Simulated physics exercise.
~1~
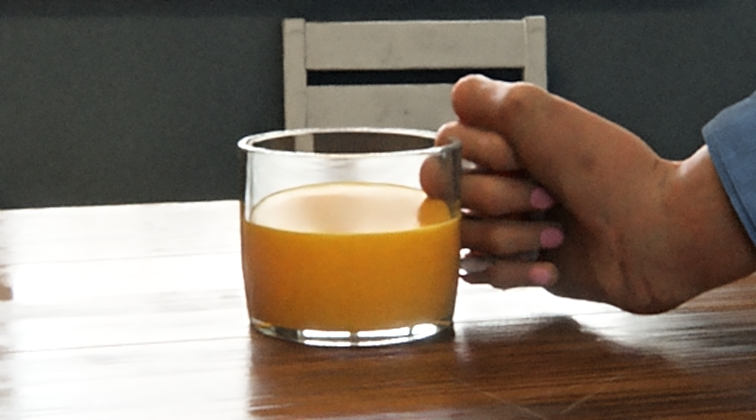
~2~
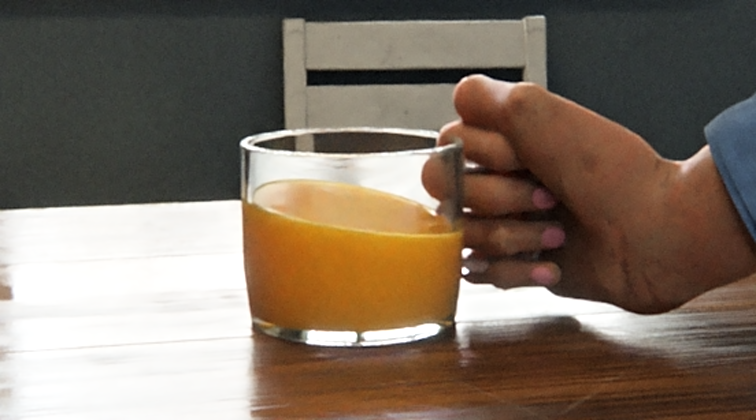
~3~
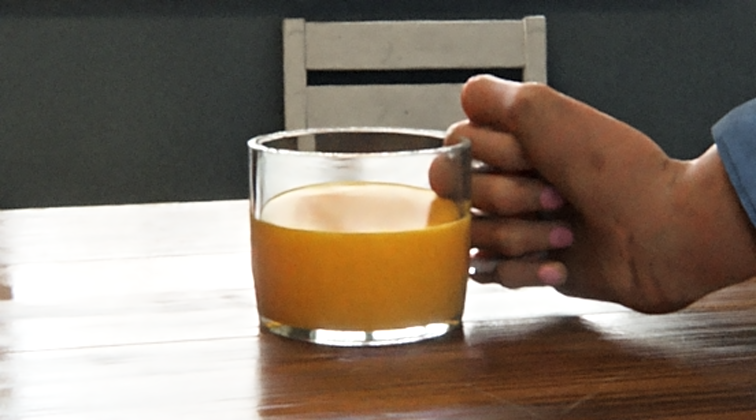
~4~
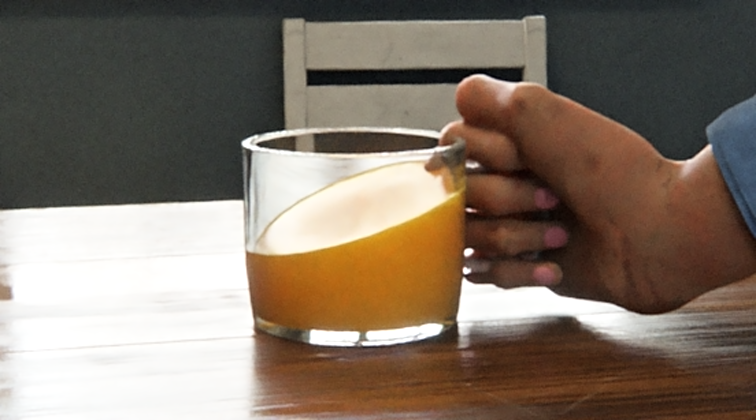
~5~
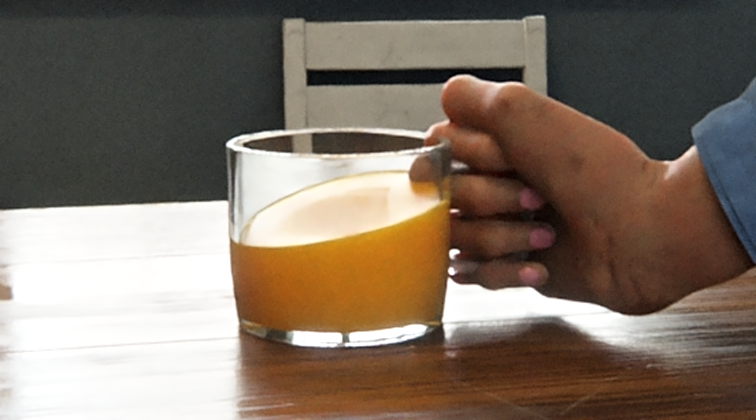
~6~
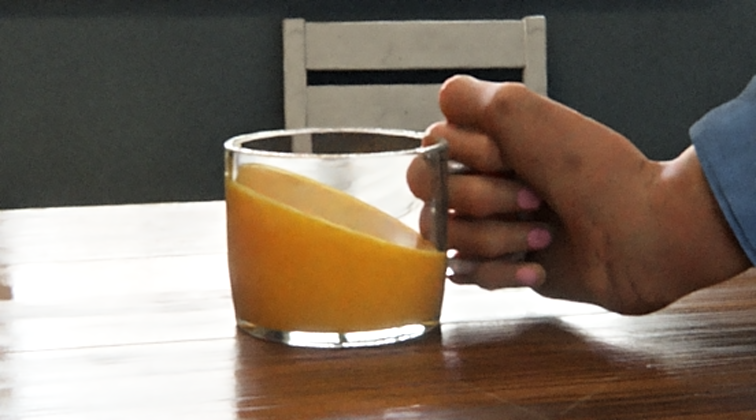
A glass mug of orange juice, gripped by a hand on its right, slides slightly right and then left on a wooden table, its juice tilting higher on the left, leveling, rising on the right, then climbing on the left.
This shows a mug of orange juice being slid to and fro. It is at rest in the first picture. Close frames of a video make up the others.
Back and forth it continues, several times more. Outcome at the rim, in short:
Most likely there will be liquid on the outside.
Next, the highest wave so far goes over the rim.
Finally, the highest wave so far goes over the rim; some is on the top.
